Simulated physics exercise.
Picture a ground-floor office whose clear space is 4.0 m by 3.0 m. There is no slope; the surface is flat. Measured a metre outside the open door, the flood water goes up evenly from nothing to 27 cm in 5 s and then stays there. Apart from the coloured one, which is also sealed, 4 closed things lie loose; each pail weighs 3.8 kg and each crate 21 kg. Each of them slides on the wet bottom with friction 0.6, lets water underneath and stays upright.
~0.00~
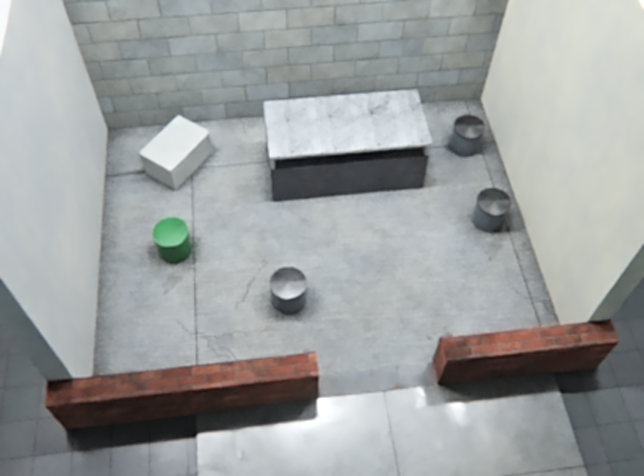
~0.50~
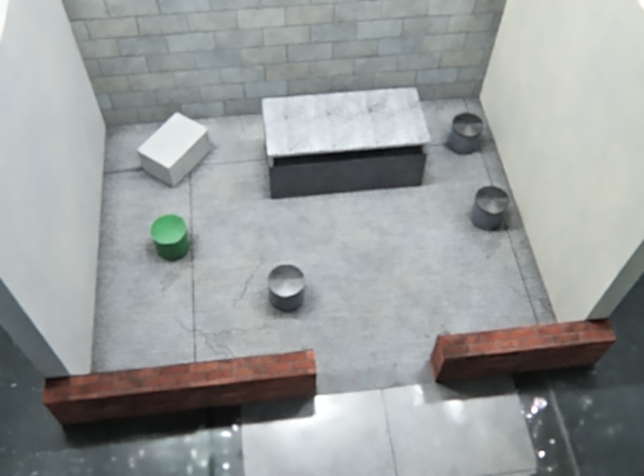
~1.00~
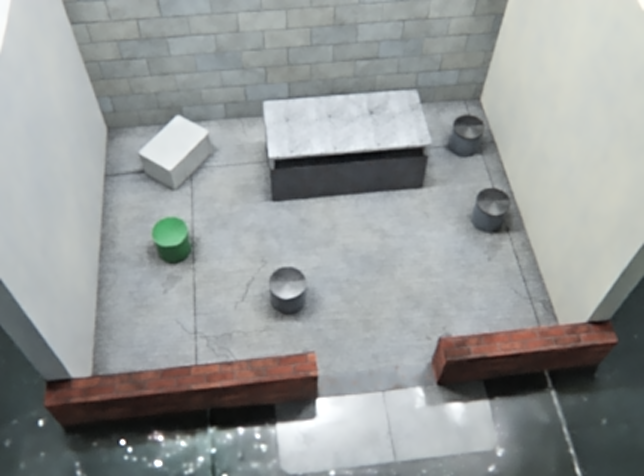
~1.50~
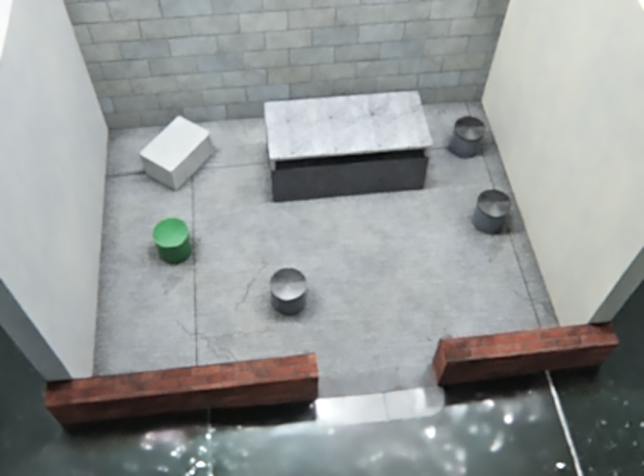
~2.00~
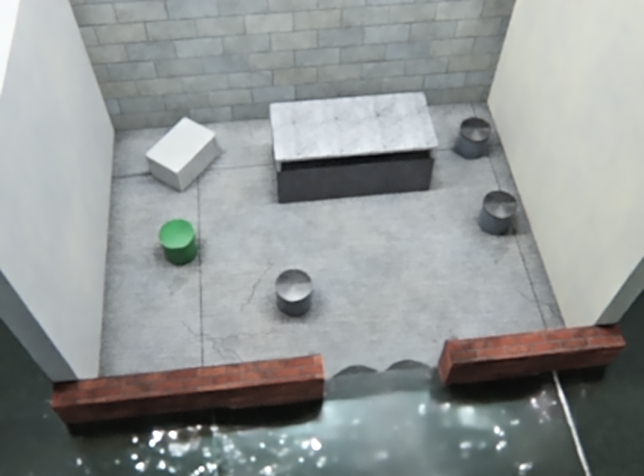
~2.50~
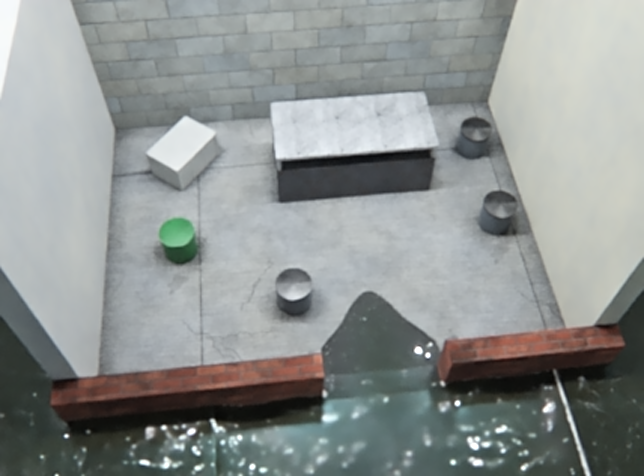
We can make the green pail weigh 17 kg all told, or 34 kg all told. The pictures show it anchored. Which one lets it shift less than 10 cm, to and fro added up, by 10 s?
I would say the lighter mass suffices.
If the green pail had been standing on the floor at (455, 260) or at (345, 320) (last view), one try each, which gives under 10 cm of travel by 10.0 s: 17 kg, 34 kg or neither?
In order, both loads succeed and heavier load succeeds alone.
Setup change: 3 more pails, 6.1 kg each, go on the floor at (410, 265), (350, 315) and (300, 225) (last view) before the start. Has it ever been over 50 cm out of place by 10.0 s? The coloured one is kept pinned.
Taking them in turn, the first is beyond the line, the second beyond the line and the third beyond the line.
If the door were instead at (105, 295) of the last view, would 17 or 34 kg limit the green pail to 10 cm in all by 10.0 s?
Result: The heavier mass is required.
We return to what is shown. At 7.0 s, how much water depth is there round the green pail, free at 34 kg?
Close to 6 cm deep.
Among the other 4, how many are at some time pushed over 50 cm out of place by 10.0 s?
Total: 3.
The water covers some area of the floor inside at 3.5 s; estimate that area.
Wet: Near 3.0 m2.
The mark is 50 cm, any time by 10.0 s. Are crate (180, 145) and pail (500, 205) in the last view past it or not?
In turn: Below, beyond.
After 3.5 s the green pail would be 0 cm from its start with 17 kg and 0 cm from its start with 34 kg; 0 cm of water round it then.
After 4.5 s the green pail would be 0 cm from its start with 17 kg and 0 cm from its start with 34 kg; 0 cm of water round it then.
After 7.0 s the green pail would be 0 cm from its start with 17 kg and 0 cm from its start with 34 kg; 6 cm of water round it then.
After 10.0 s the green pail would be 1 cm from its start with 17 kg and 0 cm from its start with 34 kg; 10 cm of water round it then.
